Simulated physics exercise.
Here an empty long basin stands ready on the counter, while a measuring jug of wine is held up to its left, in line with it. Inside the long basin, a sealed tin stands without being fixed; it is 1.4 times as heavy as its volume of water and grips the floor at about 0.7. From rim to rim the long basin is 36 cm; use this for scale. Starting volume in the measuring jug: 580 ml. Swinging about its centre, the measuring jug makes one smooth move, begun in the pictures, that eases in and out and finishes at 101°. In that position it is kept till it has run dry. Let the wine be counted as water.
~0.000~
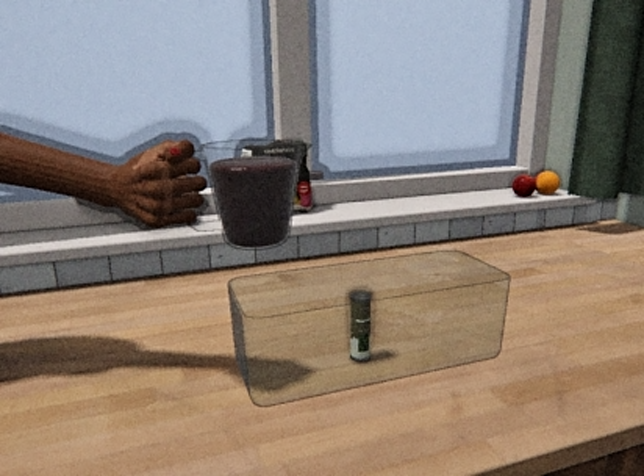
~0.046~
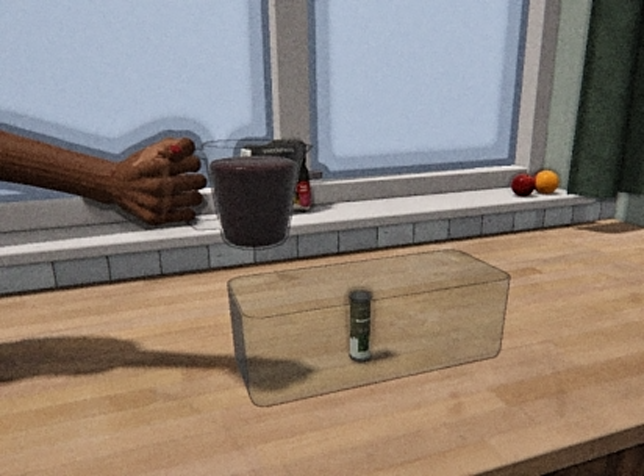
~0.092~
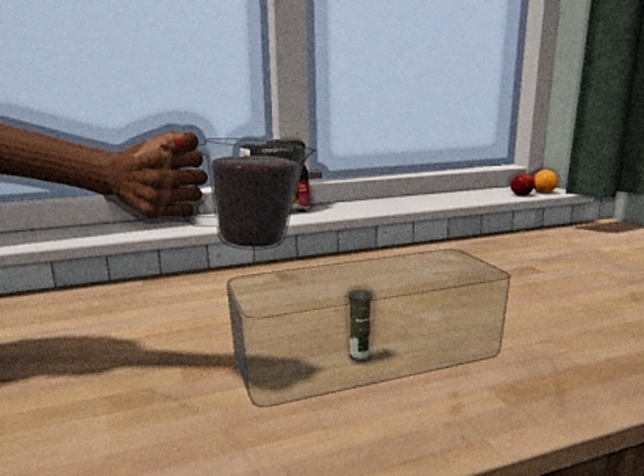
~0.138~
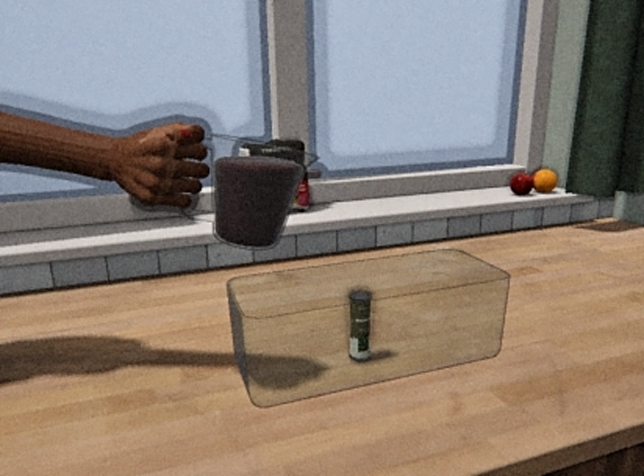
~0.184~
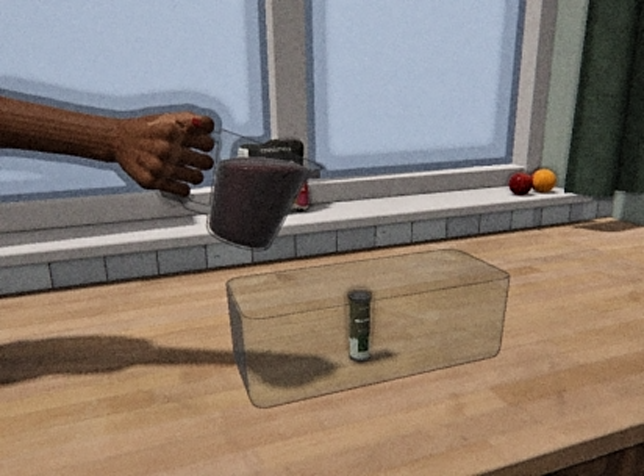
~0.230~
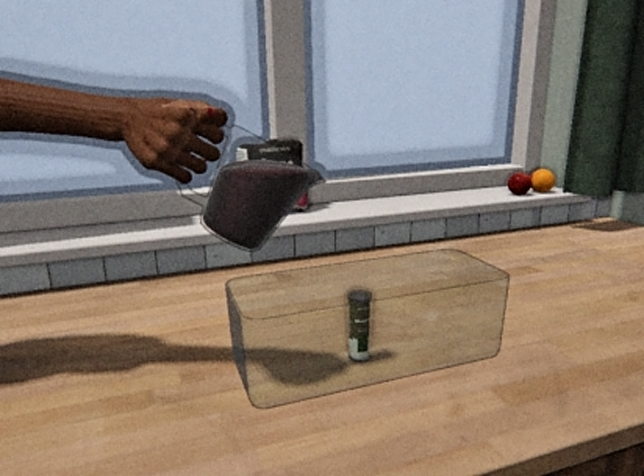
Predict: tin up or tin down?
It will be floored.
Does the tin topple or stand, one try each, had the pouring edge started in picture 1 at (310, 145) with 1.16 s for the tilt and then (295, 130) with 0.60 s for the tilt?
Trial 1 - tin tips; trial 2 - tin tips.
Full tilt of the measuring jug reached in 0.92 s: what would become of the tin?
The tin tips over.
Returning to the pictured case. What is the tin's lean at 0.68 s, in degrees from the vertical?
Lean: Around 5° from upright.
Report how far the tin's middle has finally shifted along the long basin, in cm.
8.5 cm.
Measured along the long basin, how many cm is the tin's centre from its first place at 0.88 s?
About 8 cm.
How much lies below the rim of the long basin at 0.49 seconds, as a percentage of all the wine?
Roughly 24 percent of it.
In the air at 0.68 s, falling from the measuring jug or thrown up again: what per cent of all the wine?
12 in a hundred, give or take.
Then, 0.49 s in, the tilt is 93° and 51 per cent is still to pour; the tin stands where it began.
Then, 0.68 s in, the tilt is 101° and 11 per cent is still to pour; the tin leans 4°.
Then, 0.88 s in, the tilt is 101° and 1 per cent is still to pour; the tin lies on its side.
Then, 1.10 s in, the tilt is 101° and 0 per cent is still to pour; the tin lies on its side.
Finally, the tin lies on its side.
